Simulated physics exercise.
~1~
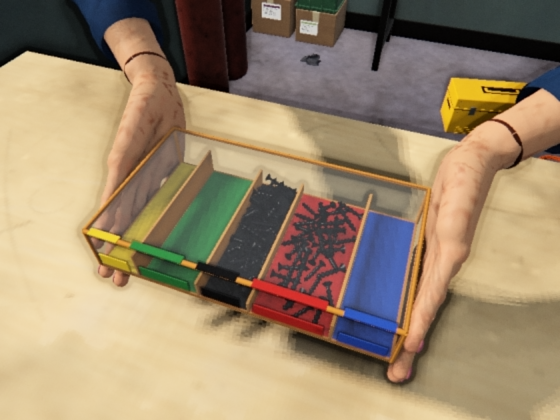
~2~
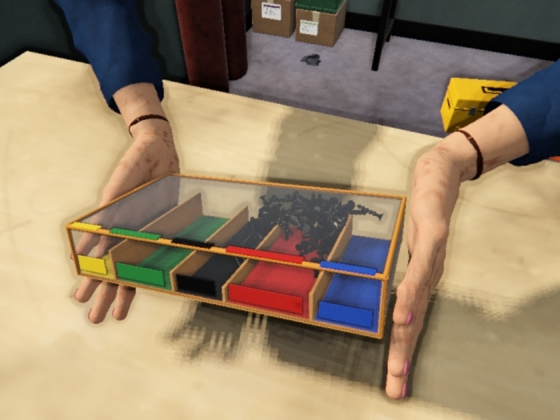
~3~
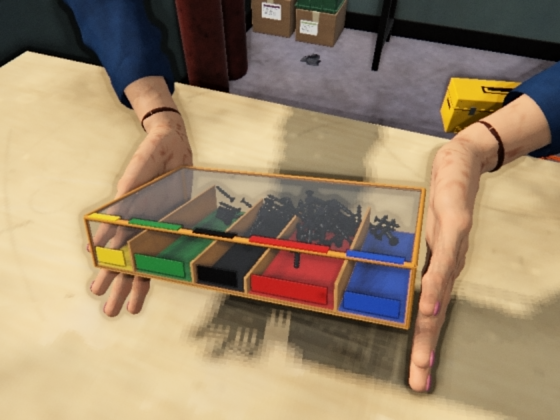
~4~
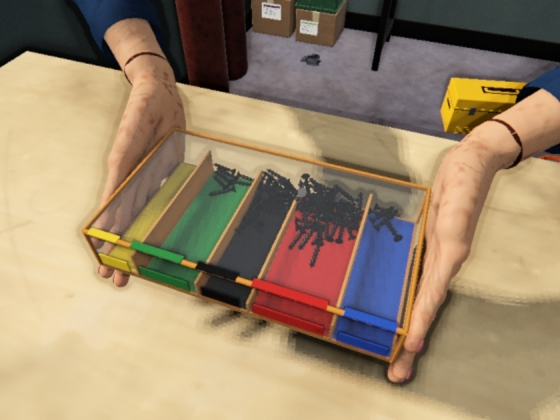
Two hands tilting and levelling a clear-lidded box of coloured compartments, black screws spreading from black and red into green and blue.
